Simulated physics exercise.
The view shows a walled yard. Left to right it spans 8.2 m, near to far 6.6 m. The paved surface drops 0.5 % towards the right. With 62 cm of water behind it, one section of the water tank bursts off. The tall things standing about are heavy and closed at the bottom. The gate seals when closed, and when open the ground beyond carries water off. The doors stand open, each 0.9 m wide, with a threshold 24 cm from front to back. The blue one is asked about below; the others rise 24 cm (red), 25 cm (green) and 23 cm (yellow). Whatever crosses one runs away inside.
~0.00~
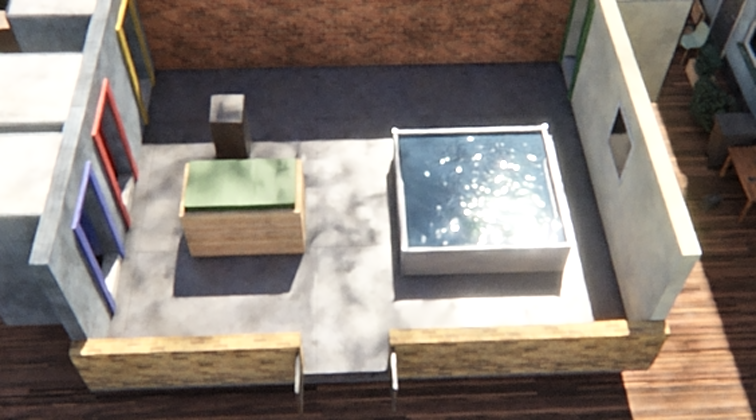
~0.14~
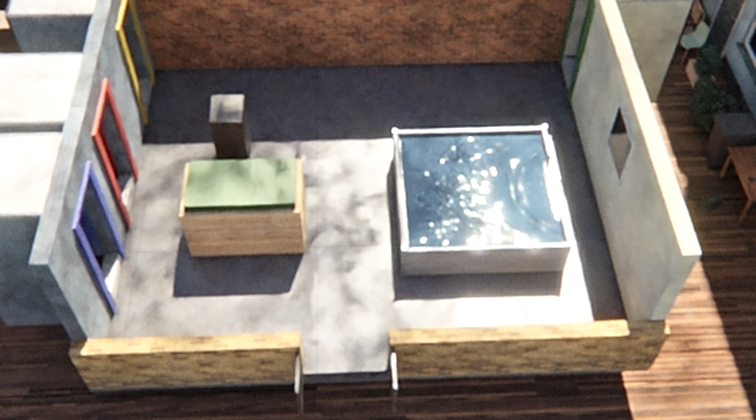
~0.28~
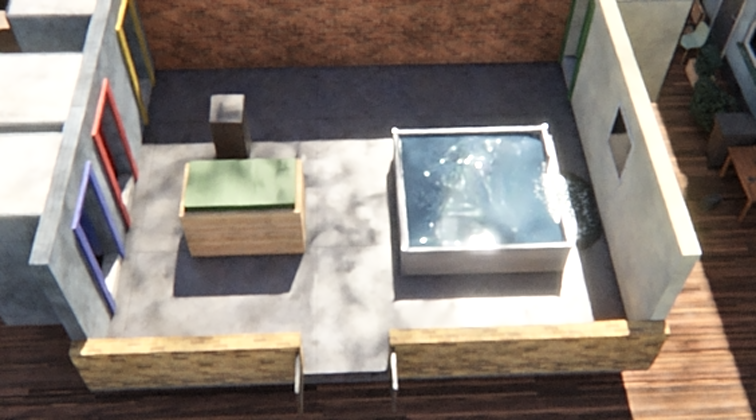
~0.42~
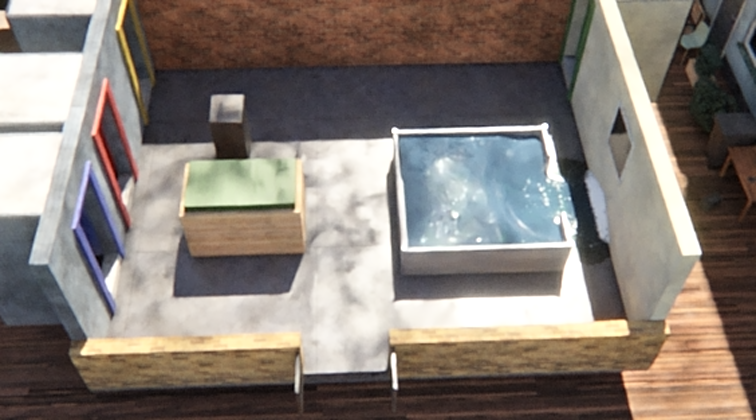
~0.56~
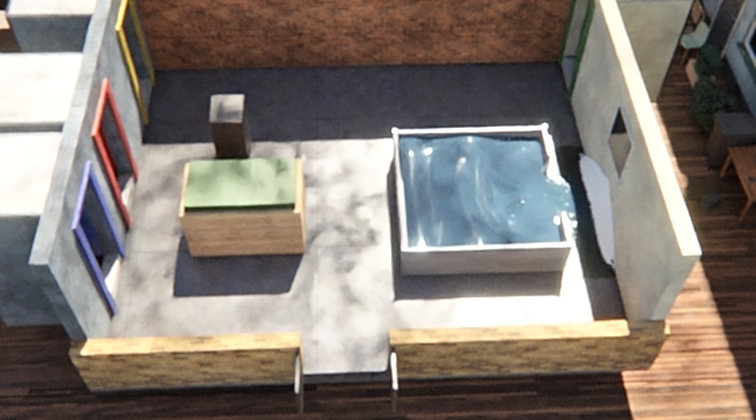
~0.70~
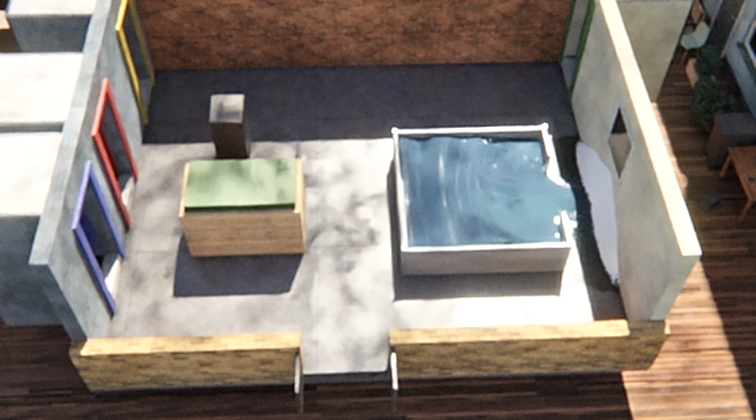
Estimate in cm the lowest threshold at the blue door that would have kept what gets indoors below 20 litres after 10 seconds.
Close to 10 cm is just enough.
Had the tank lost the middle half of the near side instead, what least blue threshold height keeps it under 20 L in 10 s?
Some 14.0 cm.
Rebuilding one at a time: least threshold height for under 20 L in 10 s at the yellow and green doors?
About 6.5 cm at yellow and 19 cm at green.
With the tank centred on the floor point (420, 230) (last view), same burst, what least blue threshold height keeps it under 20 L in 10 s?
About 7.5 cm.
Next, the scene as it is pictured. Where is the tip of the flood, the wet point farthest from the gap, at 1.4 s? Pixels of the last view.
Near (560, 77).
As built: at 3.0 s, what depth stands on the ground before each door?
In cm: Red 0, green 15, yellow 0, blue 0.
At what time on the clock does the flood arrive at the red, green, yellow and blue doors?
Arrival: Red 6.0 s, green 1.3 s, yellow 5.5 s, blue 5.5 s.
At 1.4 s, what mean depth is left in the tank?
About 48 cm.
After 1.4 s water covers 15 % of the floor, deepest (55 cm) near (595, 211); it has not reached the blue door.
After 3.0 s water covers 35 % of the floor, deepest (38 cm) near (627, 338); it has not reached the blue door.
After 10.0 s water covers 100 % of the floor, deepest (16 cm) near (595, 211); 10 cm at the blue door, 0 litres in over its 19 cm threshold.
At the blue door as built, the water arrived by 5.3 s and peaked near 17 cm at 5.8 s.
Run again over the same 10 s with other heights there, 32 litres in over 9 cm, 7 litres over 12.5 cm. The limit of 20 litres is kept from about 10 cm up.
